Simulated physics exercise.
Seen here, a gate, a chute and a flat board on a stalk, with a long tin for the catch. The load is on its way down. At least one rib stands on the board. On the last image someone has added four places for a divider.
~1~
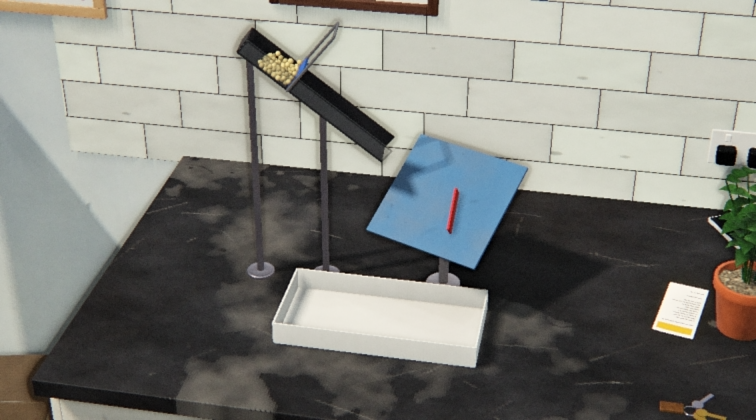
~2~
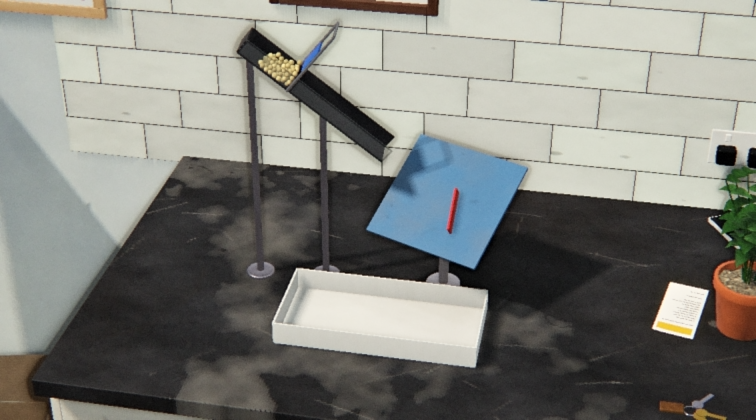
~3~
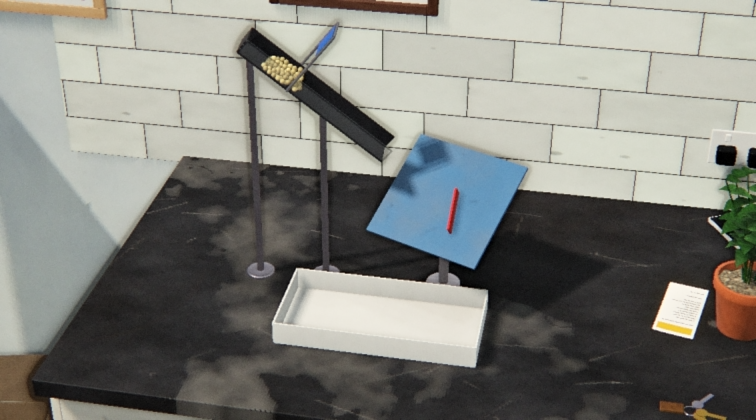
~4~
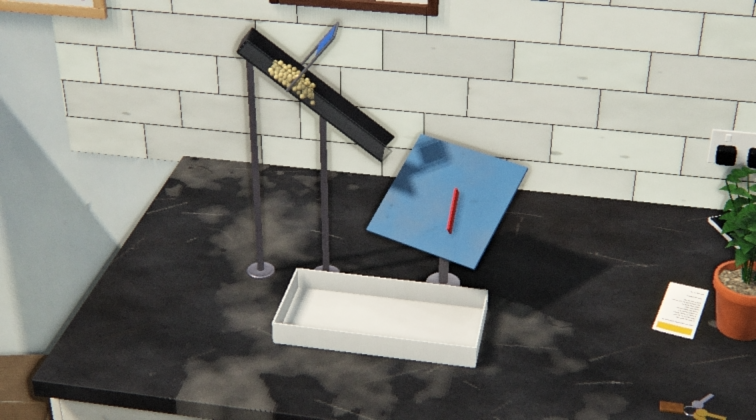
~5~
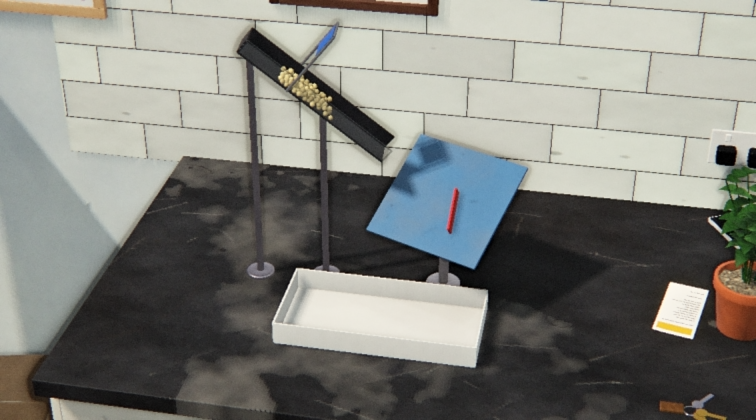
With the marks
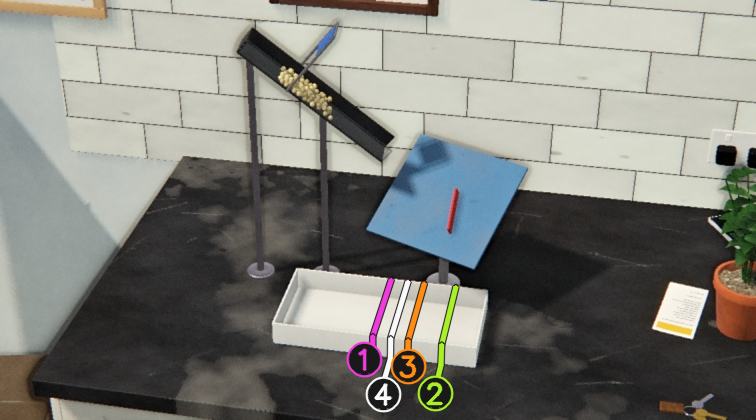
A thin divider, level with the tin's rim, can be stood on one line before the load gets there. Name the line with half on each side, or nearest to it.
3.
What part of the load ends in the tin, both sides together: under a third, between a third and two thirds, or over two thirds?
Over two thirds.
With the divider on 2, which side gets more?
The left side.
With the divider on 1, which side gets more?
More lands on the right.
On the marked copy, line 1 crosses the front rim at (372, 335); line 2 crosses the front rim at (441, 343); line 3 crosses the front rim at (408, 339); line 4 crosses the front rim at (390, 337).
With 1, of what is caught, a small part on the left of the divider, nearly all on the right.
With 2, of what is caught, nearly all on the left of the divider, a small part on the right.
With 3, of what is caught, about a third on the left of the divider, about two thirds on the right.
With 4, of what is caught, about a quarter on the left of the divider, most on the right.
